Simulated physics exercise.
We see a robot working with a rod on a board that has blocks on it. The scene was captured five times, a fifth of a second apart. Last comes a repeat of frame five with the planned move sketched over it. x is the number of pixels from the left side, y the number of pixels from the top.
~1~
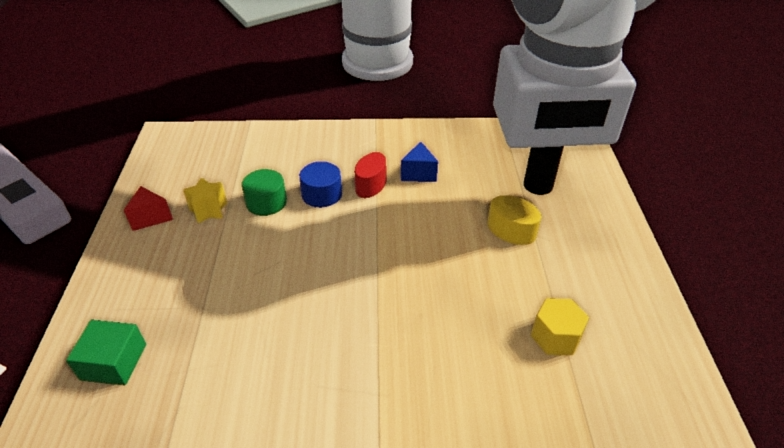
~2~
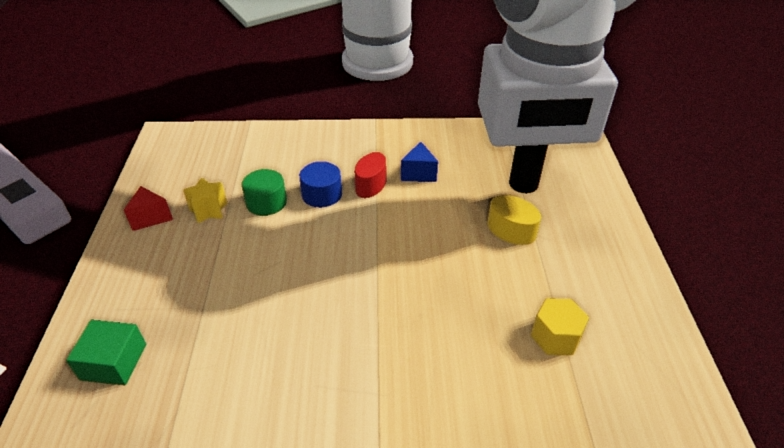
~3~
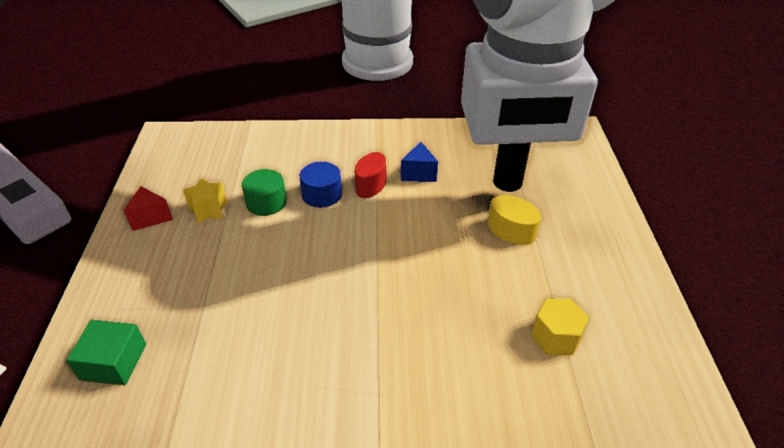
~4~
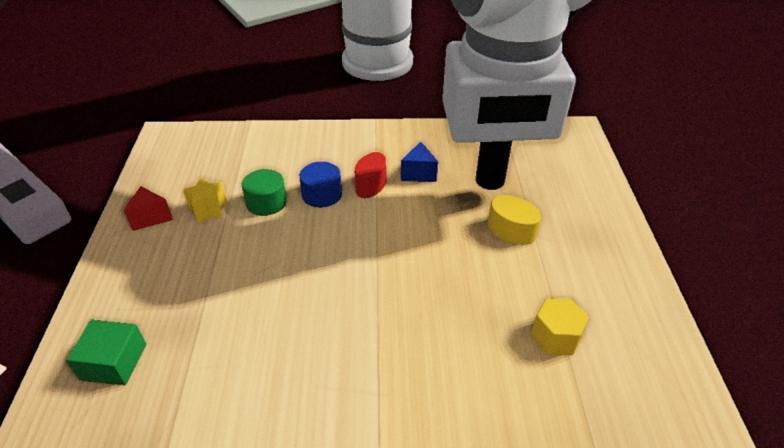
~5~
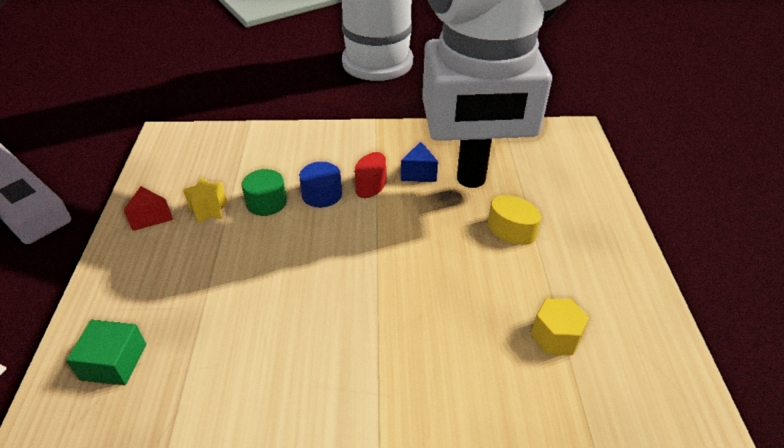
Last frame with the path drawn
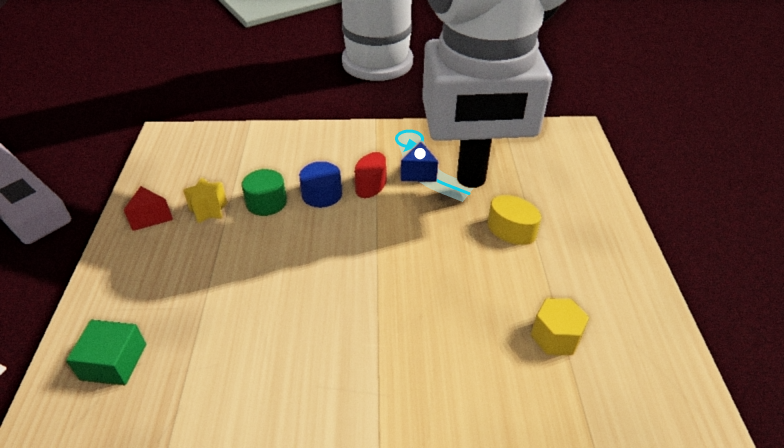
A robot arm with a black rod moving steadily left above a wooden board, toward a blue triangle, while the colourful blocks stay still.
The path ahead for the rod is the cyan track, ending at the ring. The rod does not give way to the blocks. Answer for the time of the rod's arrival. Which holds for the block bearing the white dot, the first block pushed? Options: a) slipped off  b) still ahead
(a)
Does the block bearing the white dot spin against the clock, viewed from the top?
Final answer: Yes.
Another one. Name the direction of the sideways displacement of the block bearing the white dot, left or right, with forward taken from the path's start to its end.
It shifts leftward.
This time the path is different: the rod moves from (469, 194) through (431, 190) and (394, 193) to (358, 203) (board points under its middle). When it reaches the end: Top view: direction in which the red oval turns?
If we look at it from overhead, the red oval pivots clockwise.
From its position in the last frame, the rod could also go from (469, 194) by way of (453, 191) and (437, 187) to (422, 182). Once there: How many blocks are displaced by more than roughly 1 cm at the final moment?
This push will displace one block.
The drawn path runs from (469, 194) by way of (436, 180) and (418, 160) to (410, 139); the dot is on the blue triangle.
What follows on the original path. One third of the way, rod (437, 165); blue triangle (406, 148).
Two thirds of the way, rod (419, 145); blue triangle (386, 138), turned 45° anticlockwise.
At the end, rod (410, 124); blue triangle (384, 136), turned 70° anticlockwise; yellow oval not moved.
